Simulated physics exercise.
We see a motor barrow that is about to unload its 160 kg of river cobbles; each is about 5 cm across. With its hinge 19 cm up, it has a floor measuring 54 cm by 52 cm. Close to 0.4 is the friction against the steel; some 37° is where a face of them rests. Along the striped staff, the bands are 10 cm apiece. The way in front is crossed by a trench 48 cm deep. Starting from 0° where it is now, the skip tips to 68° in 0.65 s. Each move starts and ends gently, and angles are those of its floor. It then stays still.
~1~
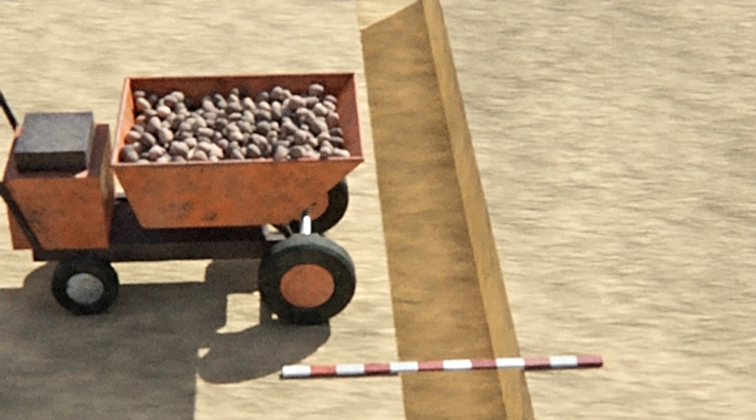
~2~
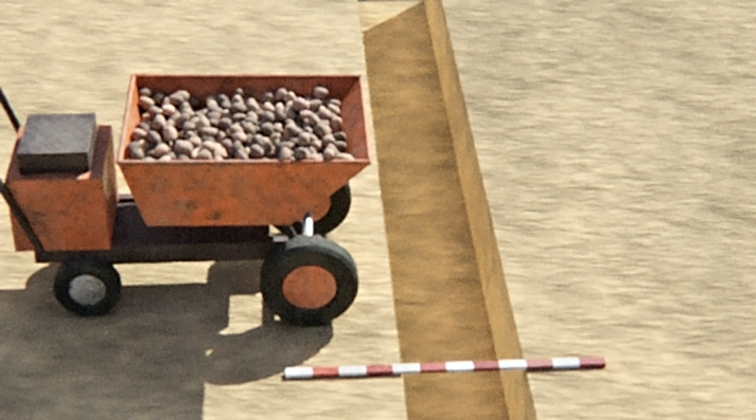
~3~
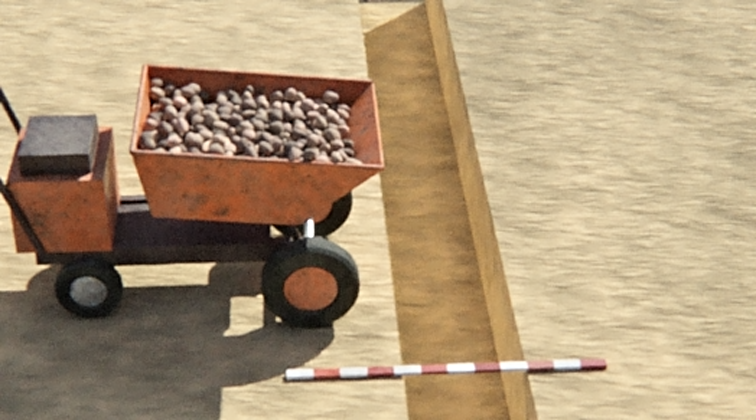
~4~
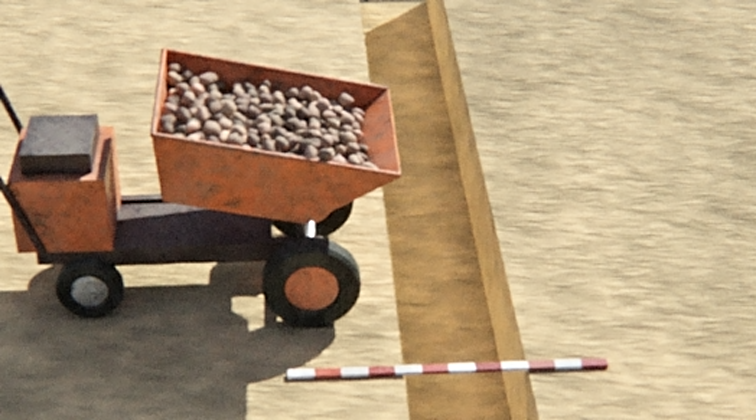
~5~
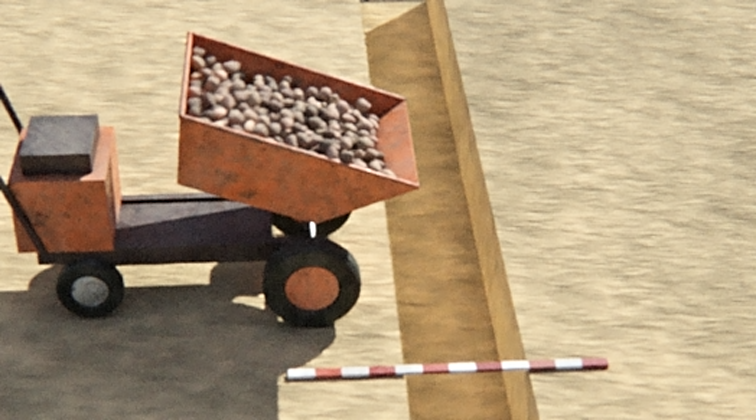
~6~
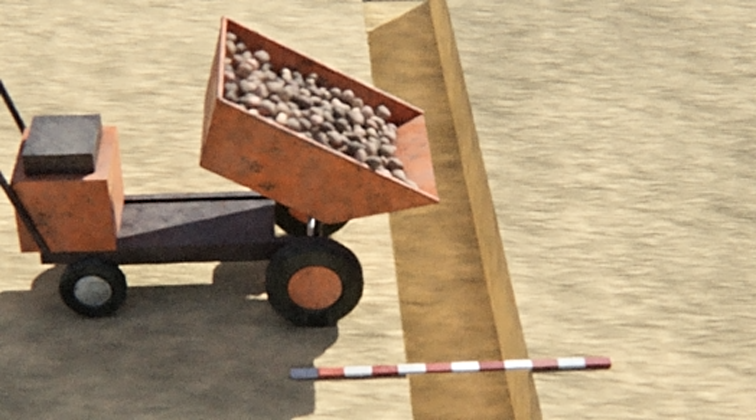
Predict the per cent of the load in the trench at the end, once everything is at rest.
Near 42 per cent.
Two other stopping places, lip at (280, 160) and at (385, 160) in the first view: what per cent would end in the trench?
First place roughly 100%, second roughly 30%.
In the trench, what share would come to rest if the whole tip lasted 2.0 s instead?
Something close to 65 per cent.
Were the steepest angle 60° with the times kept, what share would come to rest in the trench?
I'd expect around 50 in a hundred.
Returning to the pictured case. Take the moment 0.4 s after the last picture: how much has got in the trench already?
I'd say near 15 per cent at that time.
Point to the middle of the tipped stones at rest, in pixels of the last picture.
The middle should be near (538, 266).
Then, 0.2 s after the last picture the floor is at 58°, 100 % in the skip; the foremost stones are at (455, 211).
Then, 0.4 s after the last picture the floor is at 68°, 73 % in the skip, 14 % in the trench, 13 % past the trench; the foremost stones are at (556, 282).
Then, 0.8 s after the last picture the floor is at 68°, 18 % in the skip, 24 % in the trench, 57 % past the trench; the foremost stones are past the picture's edge.
Then, 2.8 s after the last picture the floor is at 68°, 0 % in the skip, 42 % in the trench, 58 % past the trench; the foremost stones are past the picture's edge.
